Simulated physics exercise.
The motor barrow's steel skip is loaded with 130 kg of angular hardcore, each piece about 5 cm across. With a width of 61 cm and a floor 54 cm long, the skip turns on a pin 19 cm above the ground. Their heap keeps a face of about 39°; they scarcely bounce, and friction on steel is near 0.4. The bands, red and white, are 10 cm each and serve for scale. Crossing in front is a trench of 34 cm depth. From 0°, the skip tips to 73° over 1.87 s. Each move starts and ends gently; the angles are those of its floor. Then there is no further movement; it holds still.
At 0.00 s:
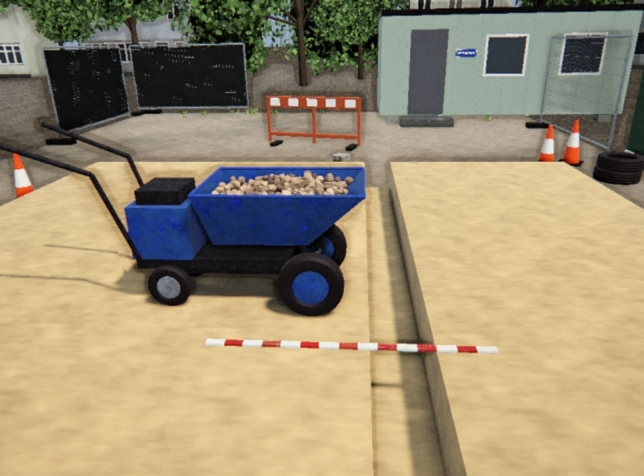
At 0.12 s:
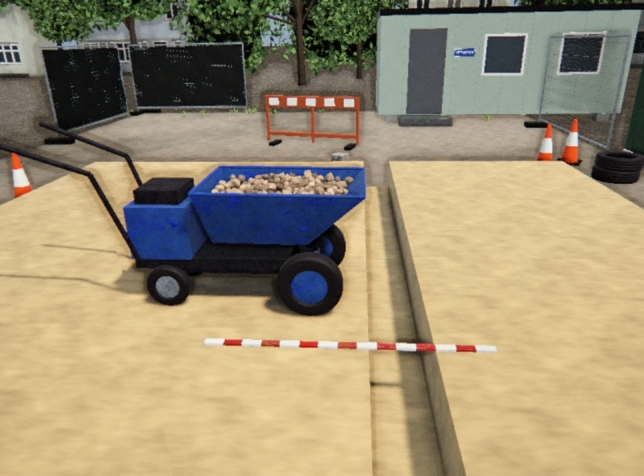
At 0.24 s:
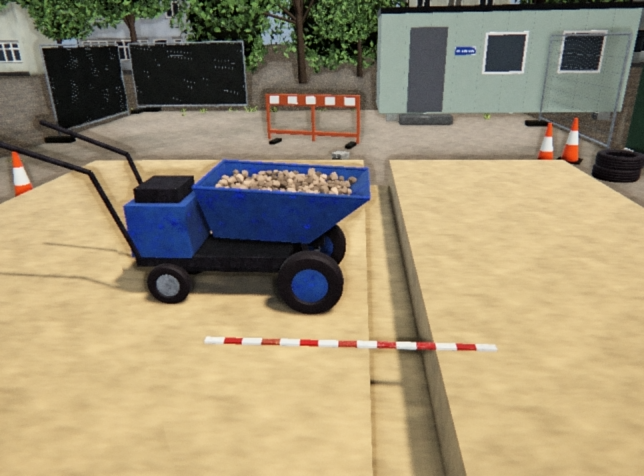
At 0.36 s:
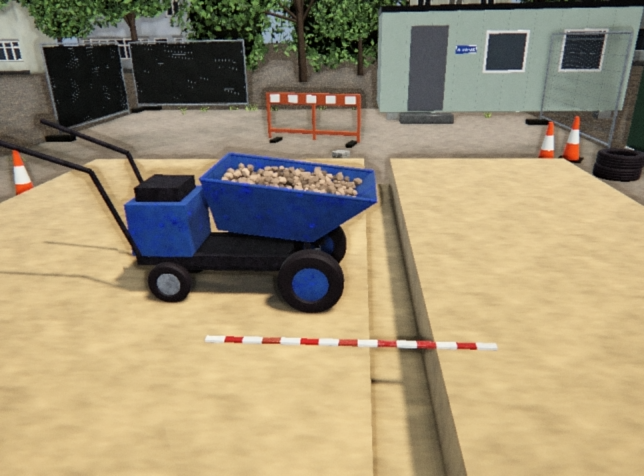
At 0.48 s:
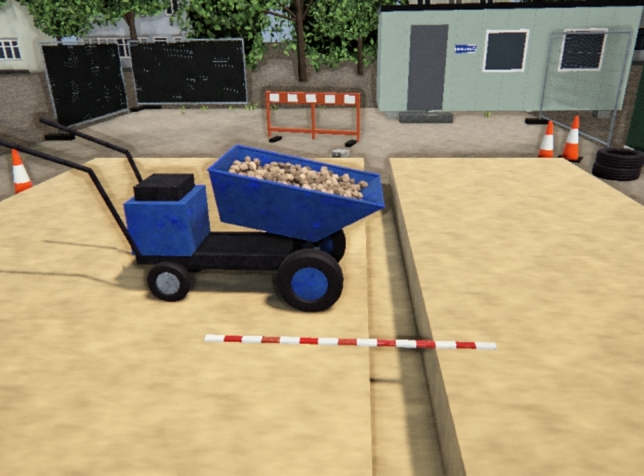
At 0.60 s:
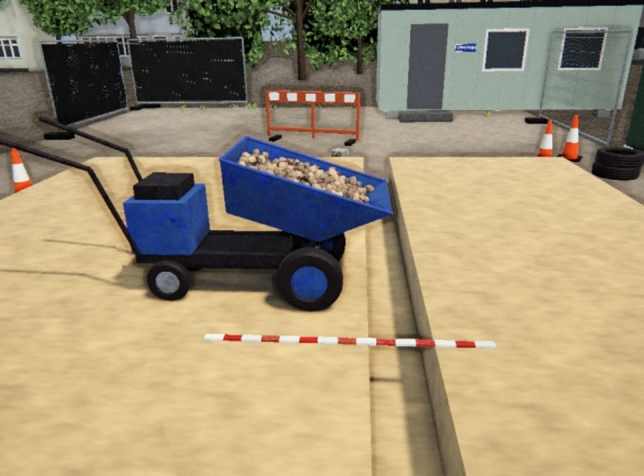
Fenced yard beside a trench, a stationary blue motor barrow slowly tilting its stone-filled skip forward to the right.
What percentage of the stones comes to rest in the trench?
About 11 per cent.
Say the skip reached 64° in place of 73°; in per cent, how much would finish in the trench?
Share in trench: Approx. 25%.
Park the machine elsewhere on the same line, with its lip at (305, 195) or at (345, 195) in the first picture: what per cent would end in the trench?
100 %, then 80 %.
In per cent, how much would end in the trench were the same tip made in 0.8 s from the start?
My guess is near 10 percent.
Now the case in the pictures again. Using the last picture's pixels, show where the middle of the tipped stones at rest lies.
Their centre sits close to (447, 288).
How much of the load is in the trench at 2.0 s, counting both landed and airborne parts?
At that moment: Approx. 5 %.
After 1.4 s the floor is at 61°; 99 % in the skip, 1 % past the trench; the foremost stones are at (431, 287).
After 2.0 s the floor is at 73°; 59 % in the skip, 7 % in the trench, 35 % past the trench; the foremost stones are at (492, 278).
After 2.3 s the floor is at 73°; 48 % in the skip, 10 % in the trench, 42 % past the trench; the foremost stones are at (516, 278).
After 4.3 s the floor is at 73°; 48 % in the skip, 11 % in the trench, 42 % past the trench; the foremost stones are at (517, 278).
